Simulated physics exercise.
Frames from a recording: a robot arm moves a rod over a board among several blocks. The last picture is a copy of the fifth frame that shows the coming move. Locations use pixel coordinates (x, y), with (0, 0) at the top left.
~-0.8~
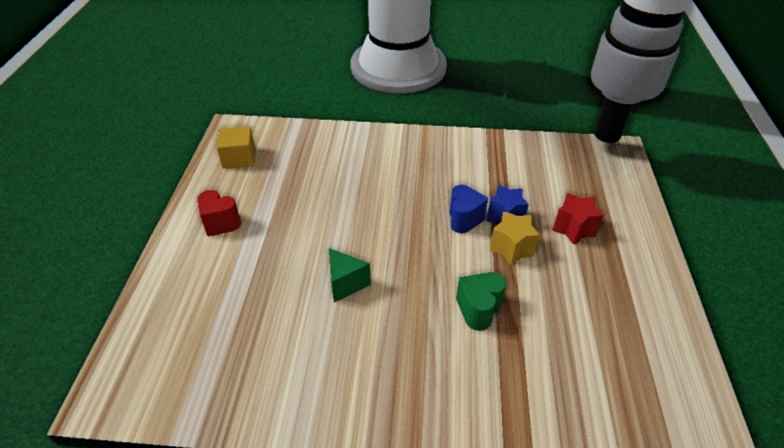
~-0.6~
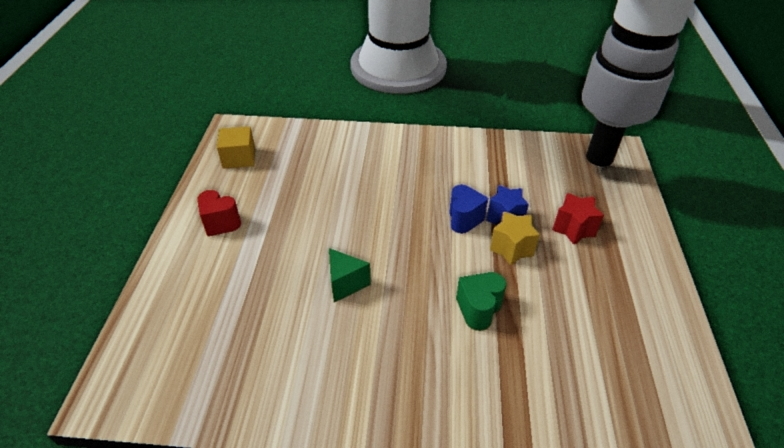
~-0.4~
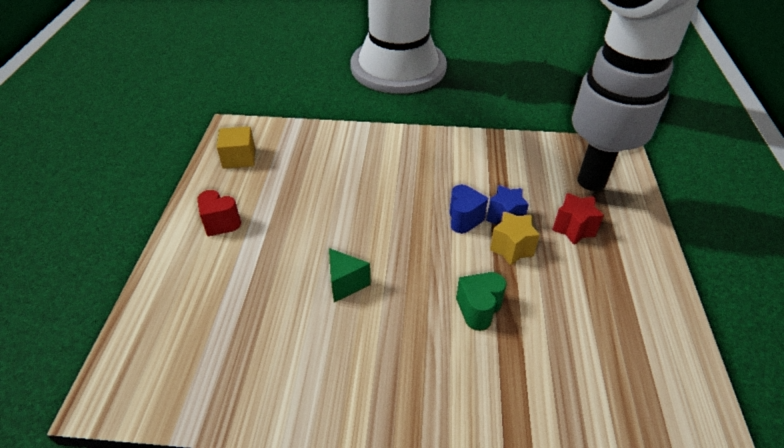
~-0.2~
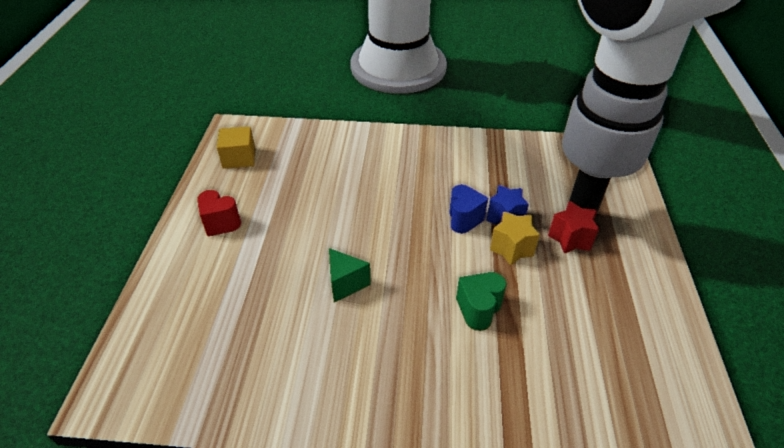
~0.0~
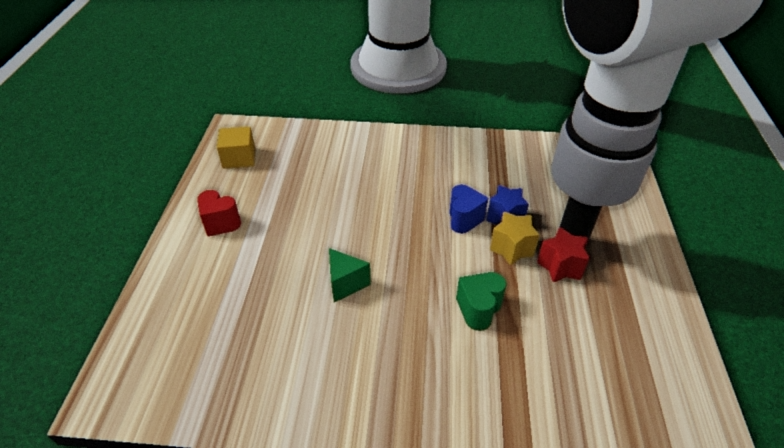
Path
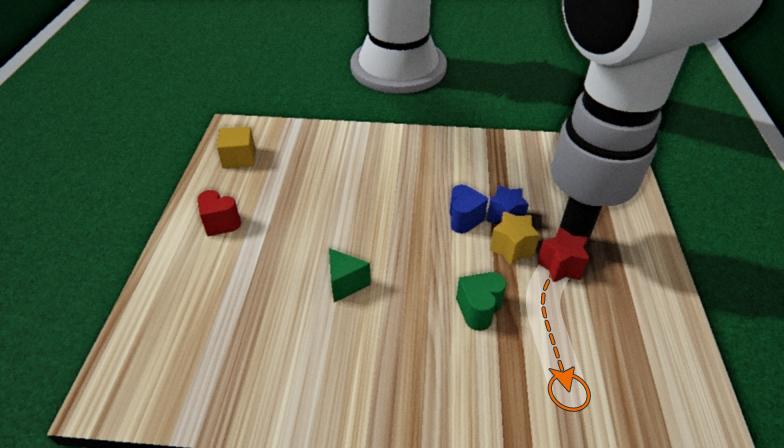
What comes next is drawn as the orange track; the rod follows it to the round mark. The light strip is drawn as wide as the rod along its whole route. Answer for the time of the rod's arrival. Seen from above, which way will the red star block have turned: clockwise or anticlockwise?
It goes clockwise.
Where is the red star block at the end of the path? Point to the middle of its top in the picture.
It will end up at (533, 356).
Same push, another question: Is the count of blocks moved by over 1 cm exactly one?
I'd say yes.
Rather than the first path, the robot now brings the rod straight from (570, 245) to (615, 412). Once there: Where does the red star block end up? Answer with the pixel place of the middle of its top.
Its top centre is at about (559, 286).
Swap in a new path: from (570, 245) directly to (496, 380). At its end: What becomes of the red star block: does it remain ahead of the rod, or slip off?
My guess is it keeps its place ahead of the rod.
The line goes from (570, 245) via (548, 282) and (550, 332), ending at (569, 392).
The first path, step by step. One third of the way, rod at (552, 270); red star block at (545, 285).
Two thirds of the way, rod at (554, 321); red star block at (536, 334), turned 15° clockwise.
At the end, rod at (575, 381); yellow star block unmoved; red star block at (533, 356), turned 70° clockwise.
